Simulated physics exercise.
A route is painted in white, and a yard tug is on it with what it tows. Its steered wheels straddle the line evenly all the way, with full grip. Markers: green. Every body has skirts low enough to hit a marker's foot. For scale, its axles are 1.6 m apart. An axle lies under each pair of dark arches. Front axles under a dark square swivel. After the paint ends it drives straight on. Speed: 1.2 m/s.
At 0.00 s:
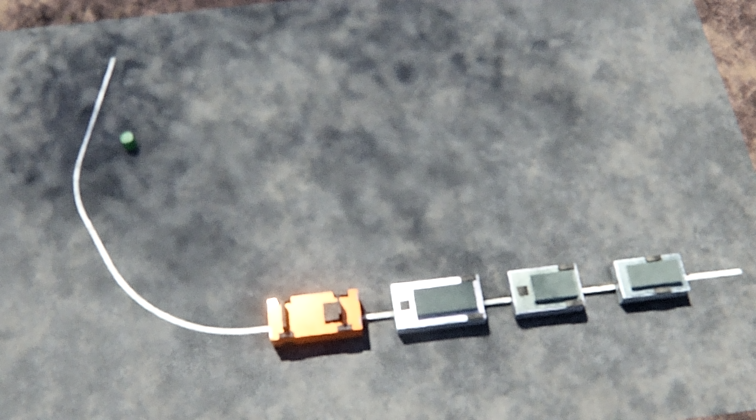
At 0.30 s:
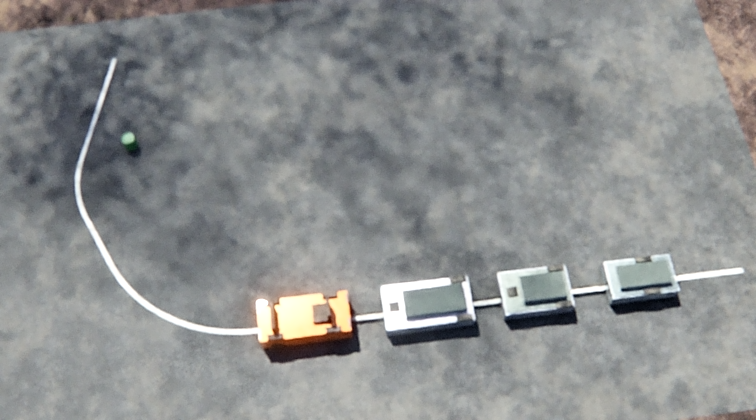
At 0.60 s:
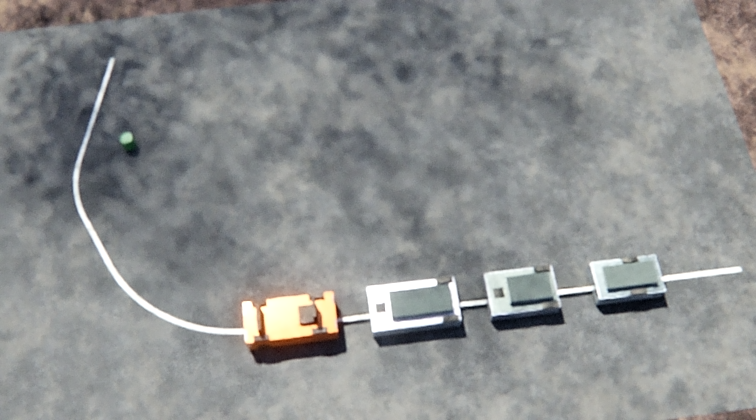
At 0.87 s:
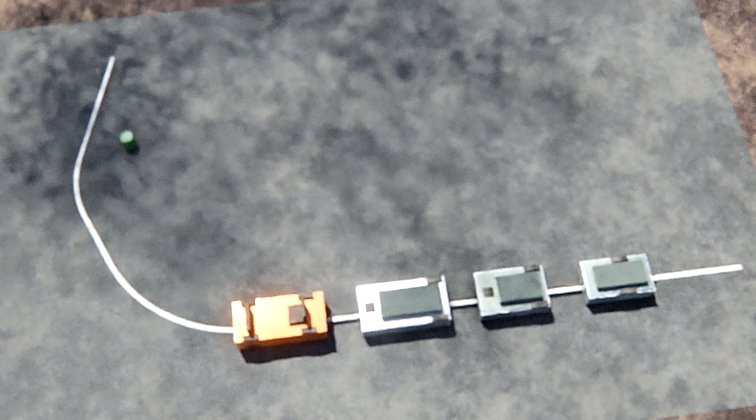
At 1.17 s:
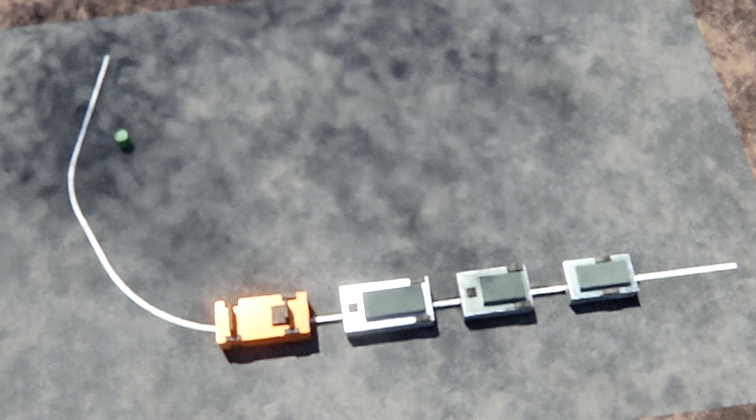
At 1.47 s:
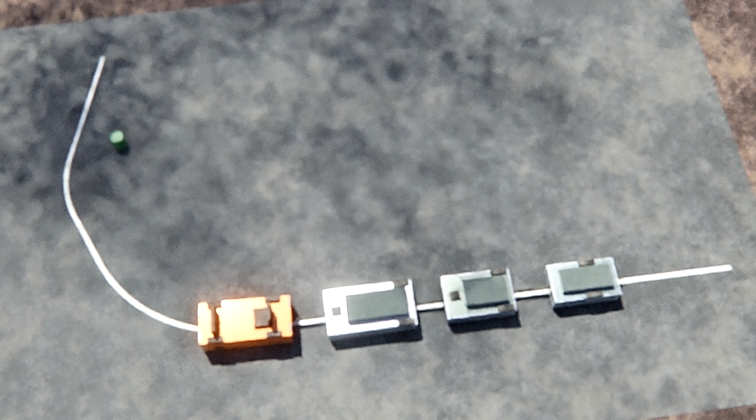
An orange yard tug pulling three pale, dark-topped trailers in a line rolls slowly and steadily leftward along a white painted route on mottled grey ground, seen from high above. The line runs across the lower part of the view and curves up the left side, where a small green marker stands just right of it. The tug begins to turn very slightly near the curve, while the view shifts a little.
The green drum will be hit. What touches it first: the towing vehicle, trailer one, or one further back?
The blame goes to one further back.
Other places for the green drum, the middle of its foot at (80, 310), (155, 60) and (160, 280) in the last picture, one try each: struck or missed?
First missed, second clear, third struck.
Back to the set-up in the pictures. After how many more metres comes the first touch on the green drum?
About 16.5 m.
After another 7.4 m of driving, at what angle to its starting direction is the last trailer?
Some 5°.
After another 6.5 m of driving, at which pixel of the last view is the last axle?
Around (385, 304).
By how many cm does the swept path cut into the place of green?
Green 25.
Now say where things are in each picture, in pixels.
In the first picture, nose (274, 319); last axle (658, 274); still straight; green (129, 141); 3 trailers.
In the second picture, nose (264, 321); last axle (648, 275); still straight.
In the third picture, nose (250, 322); last axle (634, 276); still straight.
In the fourth picture, nose (239, 322); last axle (624, 275); still straight.
In the fifth picture, nose (222, 322); last axle (607, 275); turned 1°.
In the sixth picture, nose (204, 324); last axle (590, 278); turned 2°; green (119, 141).
After 6.6 s, the last axle is at (396, 303) of the last picture, 5 cm off the line.
After 11.7 s, the last axle is at (217, 293) of the last picture, 95 cm off the line.
After 15.2 s, the last axle is at (124, 223) of the last picture, 120 cm off the line; the second trailer has hit green.
After 21.9 s, the last axle is at (112, 23) of the last picture, 20 cm off the line; 1 of 1 struck in all.
